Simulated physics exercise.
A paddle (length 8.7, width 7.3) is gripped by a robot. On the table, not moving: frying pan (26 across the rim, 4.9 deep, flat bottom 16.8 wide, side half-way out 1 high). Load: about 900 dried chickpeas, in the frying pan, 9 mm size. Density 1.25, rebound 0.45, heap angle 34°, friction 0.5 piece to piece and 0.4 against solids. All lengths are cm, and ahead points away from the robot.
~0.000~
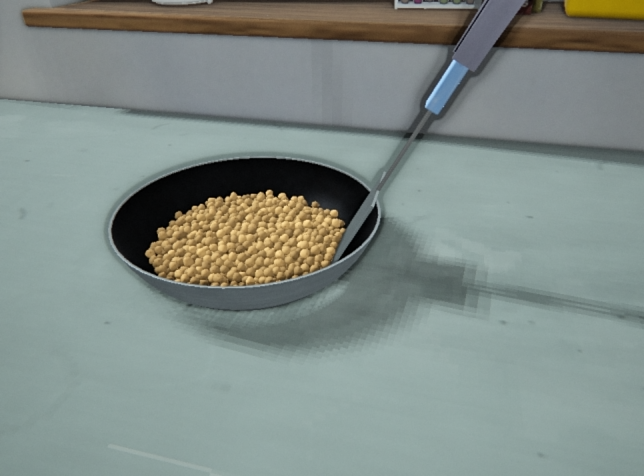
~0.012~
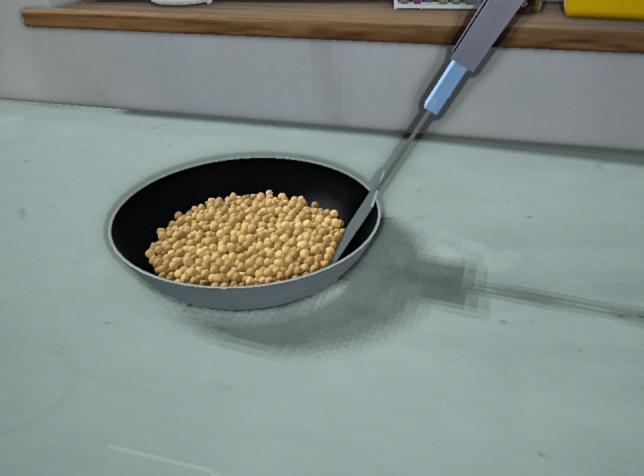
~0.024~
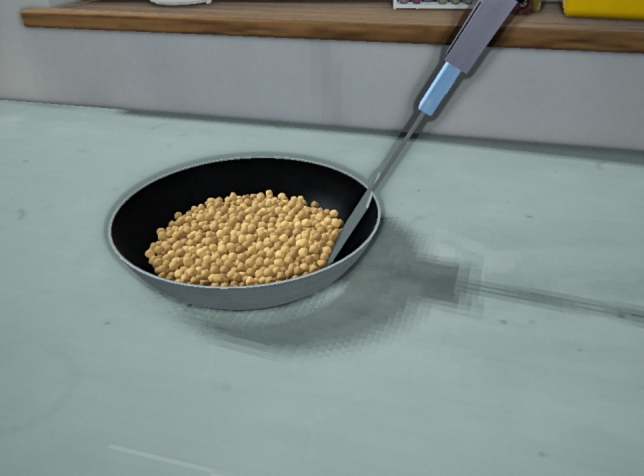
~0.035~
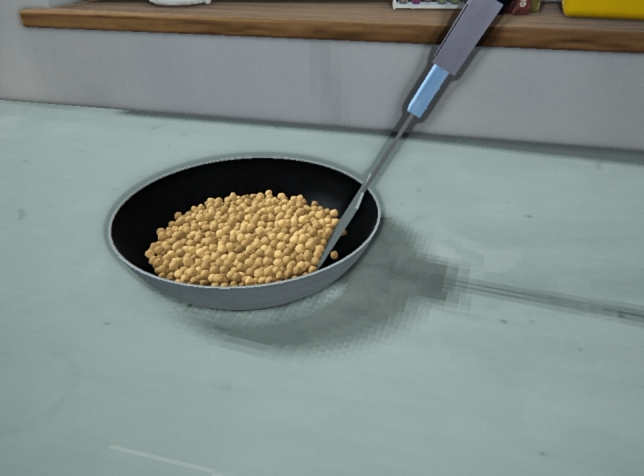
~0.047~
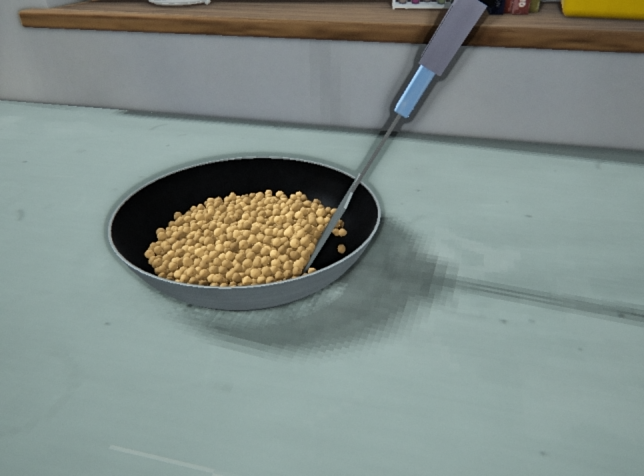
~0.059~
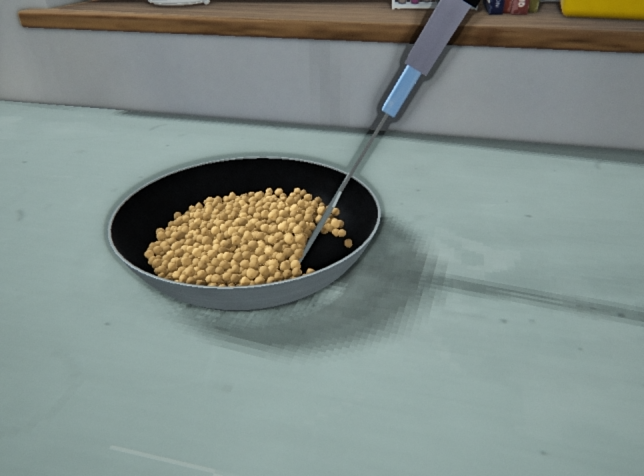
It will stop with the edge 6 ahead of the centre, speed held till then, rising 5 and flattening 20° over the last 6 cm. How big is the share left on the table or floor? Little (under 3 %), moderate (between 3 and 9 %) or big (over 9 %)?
Share on the table or floor: Moderate (between 3 and 9 %).
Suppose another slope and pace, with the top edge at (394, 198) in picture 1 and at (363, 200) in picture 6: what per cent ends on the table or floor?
About 5 per cent.
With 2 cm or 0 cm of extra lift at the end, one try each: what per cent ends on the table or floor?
About 0 and 0 per cent.
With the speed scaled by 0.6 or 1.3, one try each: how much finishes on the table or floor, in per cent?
About 0 and 10 per cent.
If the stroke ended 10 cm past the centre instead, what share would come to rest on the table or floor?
In that case some 15 per cent.
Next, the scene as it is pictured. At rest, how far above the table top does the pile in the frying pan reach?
Some 5.0 cm.
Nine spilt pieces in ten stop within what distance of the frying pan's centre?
Some 50 cm.
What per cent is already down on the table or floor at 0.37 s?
About 4 per cent.
After 0.10 s, sloping 63°, highest piece 6 above the table; 900 in the frying pan.
After 0.15 s, sloping 55°, highest piece 7 above the table; 900 in the frying pan.
After 0.37 s, sloping 43°, highest piece 5 above the table; 857 in the frying pan, 41 on the table or floor, 2 on the blade or in flight.
After 1.42 s, sloping 43°, highest piece 4 above the table; 857 in the frying pan, 43 on the table or floor.
At rest, 857 in the frying pan, 43 on the table or floor. That is 5 % on the table or floor.
